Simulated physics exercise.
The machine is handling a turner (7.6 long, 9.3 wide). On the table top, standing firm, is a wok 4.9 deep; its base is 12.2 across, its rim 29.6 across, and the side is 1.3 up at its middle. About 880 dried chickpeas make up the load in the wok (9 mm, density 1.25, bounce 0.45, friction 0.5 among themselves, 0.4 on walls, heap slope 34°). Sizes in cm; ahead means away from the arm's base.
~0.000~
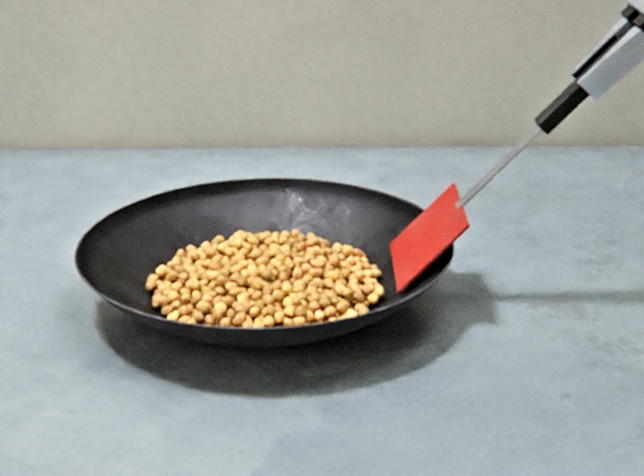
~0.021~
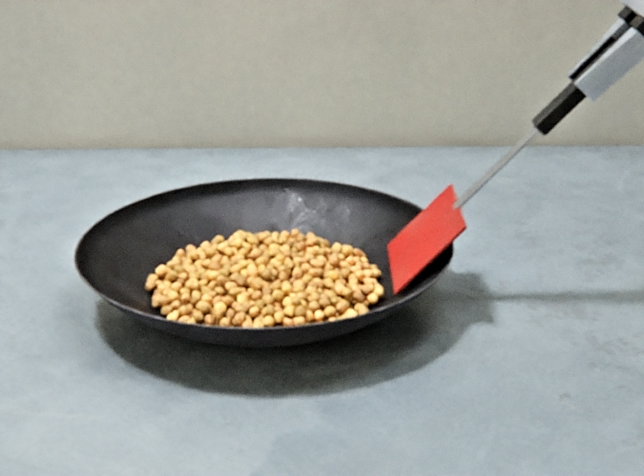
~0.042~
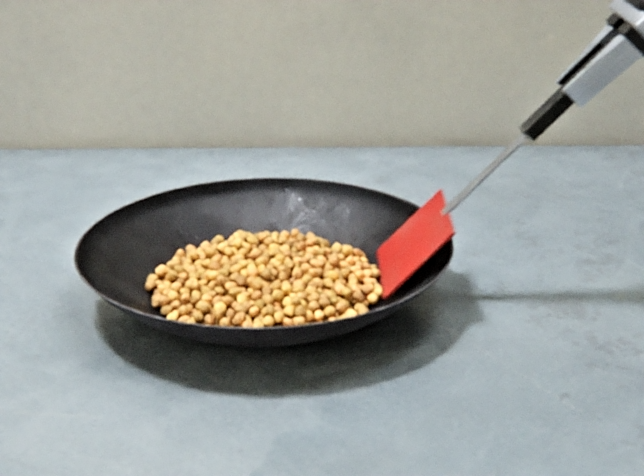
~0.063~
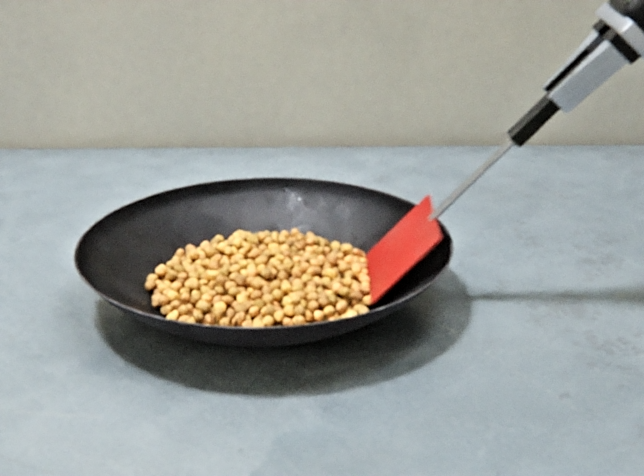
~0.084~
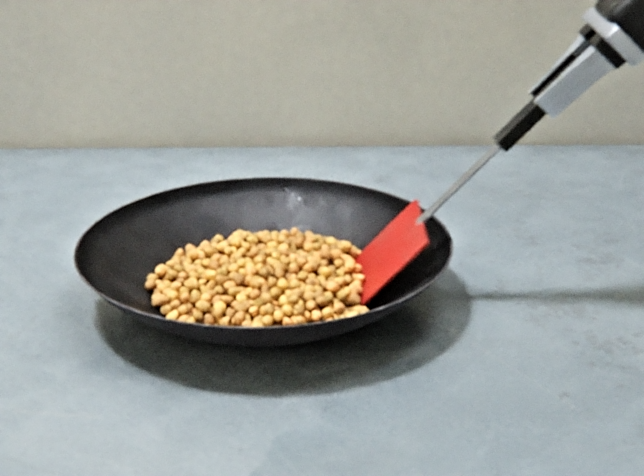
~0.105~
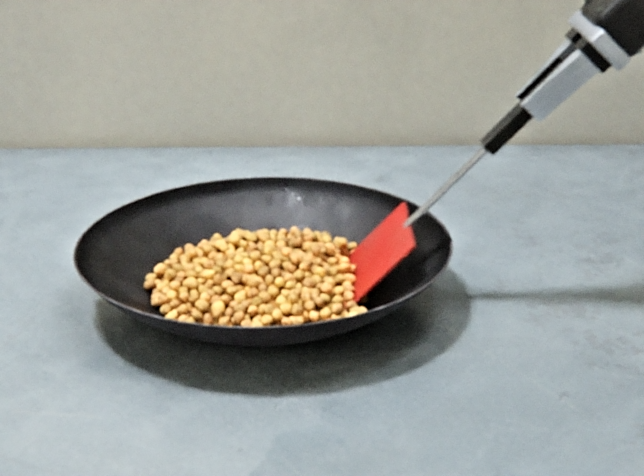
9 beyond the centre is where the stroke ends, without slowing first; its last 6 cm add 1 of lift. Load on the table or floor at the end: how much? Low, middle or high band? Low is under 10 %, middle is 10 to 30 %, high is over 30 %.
Low band.
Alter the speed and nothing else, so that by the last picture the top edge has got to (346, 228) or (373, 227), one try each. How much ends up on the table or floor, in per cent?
30 % and 25 %.
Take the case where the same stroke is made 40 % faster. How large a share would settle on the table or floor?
Some 10 in a hundred.
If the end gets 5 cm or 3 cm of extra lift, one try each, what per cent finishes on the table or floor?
Result, in order: Approx. 5 % and 5 %.
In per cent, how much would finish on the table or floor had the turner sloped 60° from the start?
In that case around 10 per cent.
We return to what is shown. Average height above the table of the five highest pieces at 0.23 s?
4 cm.
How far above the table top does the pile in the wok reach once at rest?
About 6.5 centimetres.
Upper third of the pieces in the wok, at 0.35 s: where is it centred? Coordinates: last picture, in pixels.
It is centred at about (157, 256).
After 0.23 s, sloping 47°, highest piece 4 above the table; 875 in the wok.
After 0.35 s, sloping 47°, highest piece 5 above the table; 875 in the wok.
After 0.61 s, sloping 47°, highest piece 7 above the table; 839 in the wok, 32 on the table or floor, 4 on the blade or in flight.
After 1.66 s, sloping 47°, highest piece 6 above the table; 838 in the wok, 37 on the table or floor.
In the end, 838 in the wok, 37 on the table or floor. That is 4 % on the table or floor.
